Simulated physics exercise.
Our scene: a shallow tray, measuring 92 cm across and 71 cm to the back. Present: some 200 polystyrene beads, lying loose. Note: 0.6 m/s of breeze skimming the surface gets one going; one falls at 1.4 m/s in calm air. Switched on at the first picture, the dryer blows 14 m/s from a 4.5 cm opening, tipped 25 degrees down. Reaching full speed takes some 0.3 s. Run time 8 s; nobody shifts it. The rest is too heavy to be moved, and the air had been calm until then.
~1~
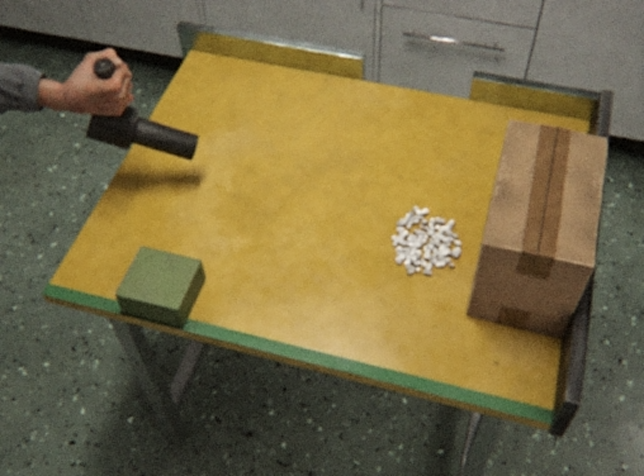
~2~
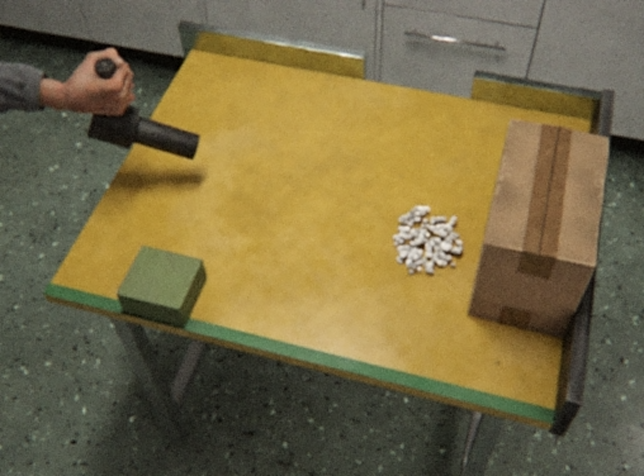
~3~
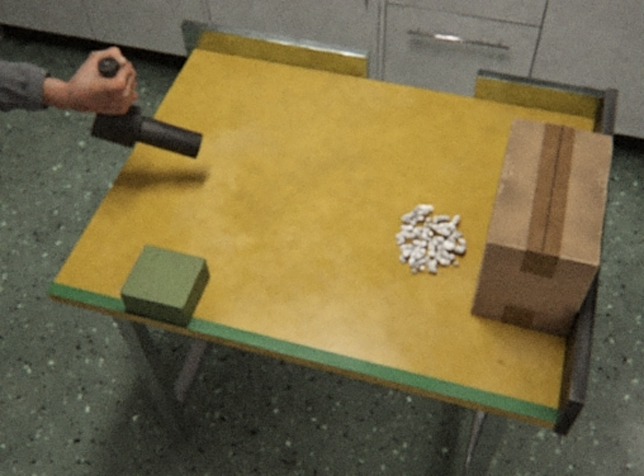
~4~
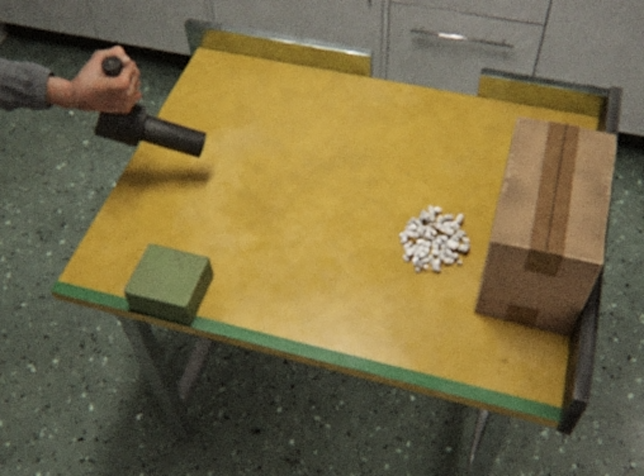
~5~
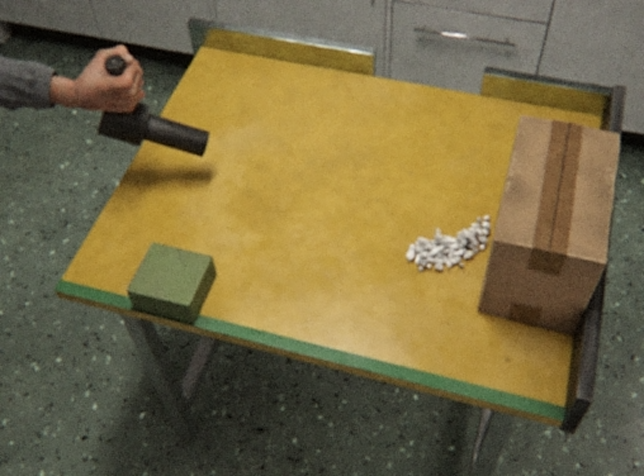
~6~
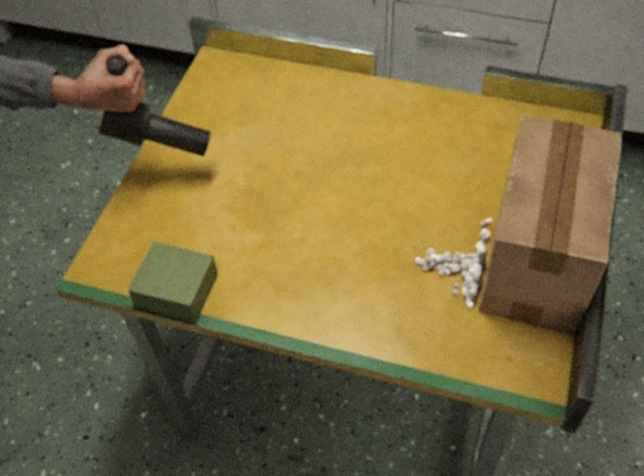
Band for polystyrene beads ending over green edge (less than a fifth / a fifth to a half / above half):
Above half.
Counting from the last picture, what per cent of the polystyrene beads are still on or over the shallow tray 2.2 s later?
Some 0 per cent.
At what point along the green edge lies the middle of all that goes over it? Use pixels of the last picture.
I'd put my finger close to (449, 391).
Then, 1.2 s after the last picture the count stands so, 100 % are over the green edge.
Then, 2.2 s after the last picture the count stands so, 100 % are over the green edge.
Then, 4.1 s after the last picture the count stands so, 100 % are over the green edge.
Then, 7.7 s after the last picture, at the end, 100 % are over the green edge.
